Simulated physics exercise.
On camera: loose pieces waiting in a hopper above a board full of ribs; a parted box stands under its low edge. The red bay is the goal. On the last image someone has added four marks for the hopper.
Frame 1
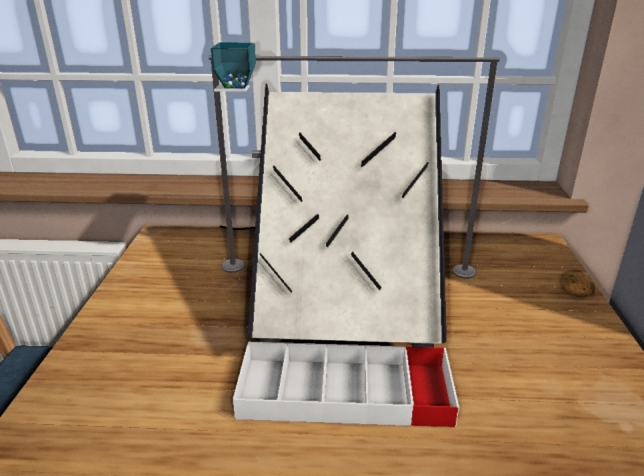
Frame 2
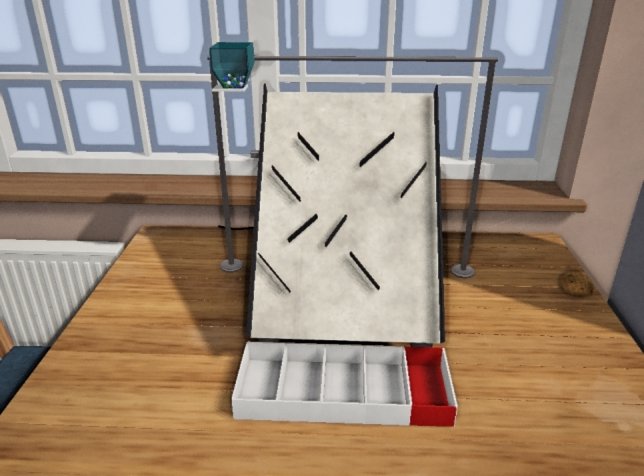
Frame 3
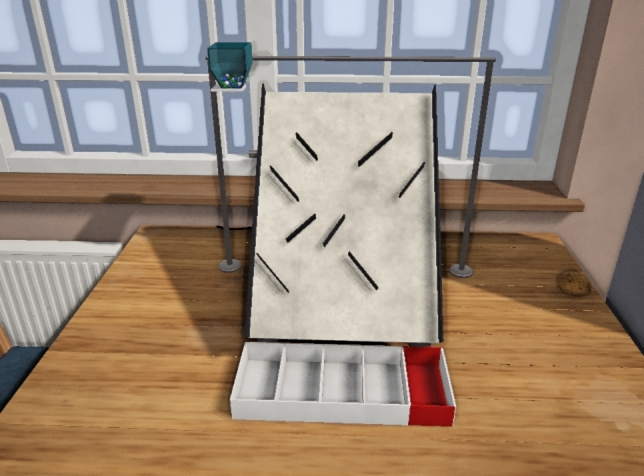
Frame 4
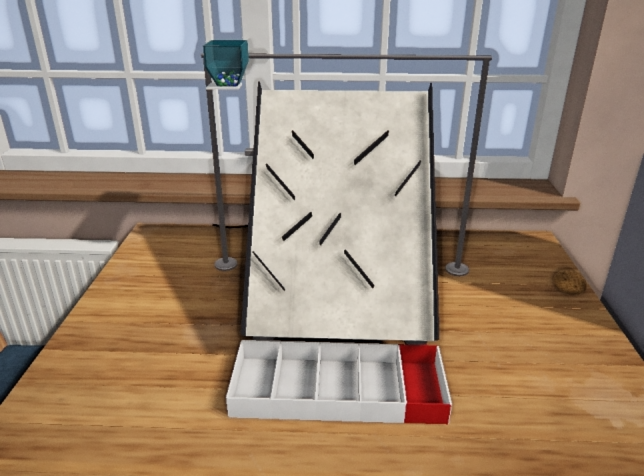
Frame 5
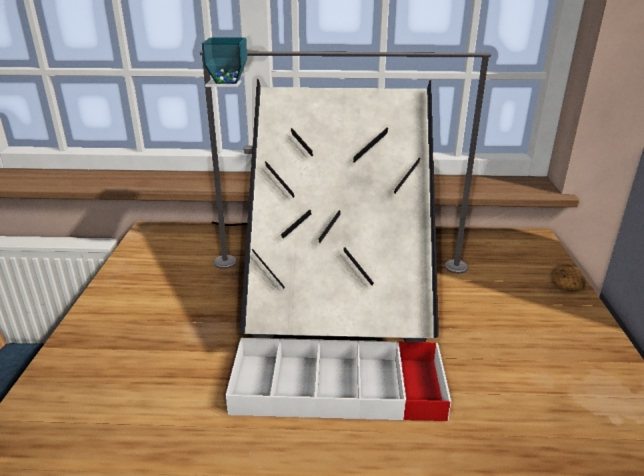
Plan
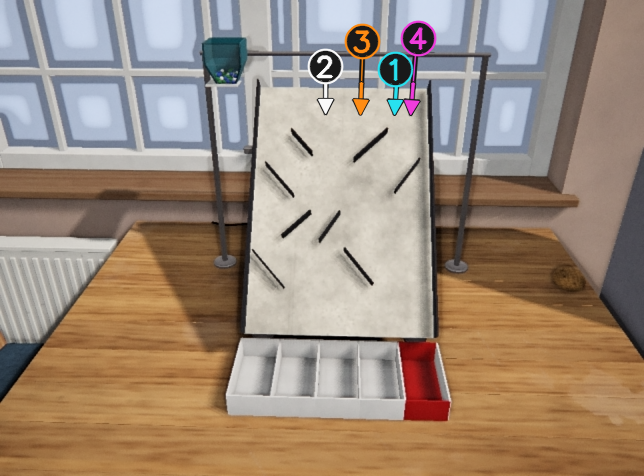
On a wooden table, a ribbed board stands behind a parted box, and nothing visibly moves.
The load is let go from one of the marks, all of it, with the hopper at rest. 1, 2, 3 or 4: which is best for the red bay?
Mark 4 does it best.
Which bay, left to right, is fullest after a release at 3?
It is the second one.
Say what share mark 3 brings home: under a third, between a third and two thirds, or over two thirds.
It is under a third.
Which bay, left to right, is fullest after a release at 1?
It is the fifth one.
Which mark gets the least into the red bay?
3.
On the marked copy, mark 1 meets the board at (394, 109); mark 2 meets the board at (325, 108); mark 3 meets the board at (360, 109); mark 4 meets the board at (411, 109).
With 1, about half in the red bay, about a third in other bays, a small part outside the box.
With 2, about a quarter in the red bay, about half in other bays, a small part outside the box.
With 3, a stray few in the red bay, most in other bays, a small part outside the box.
With 4, most in the red bay, a small part in other bays, a small part outside the box.
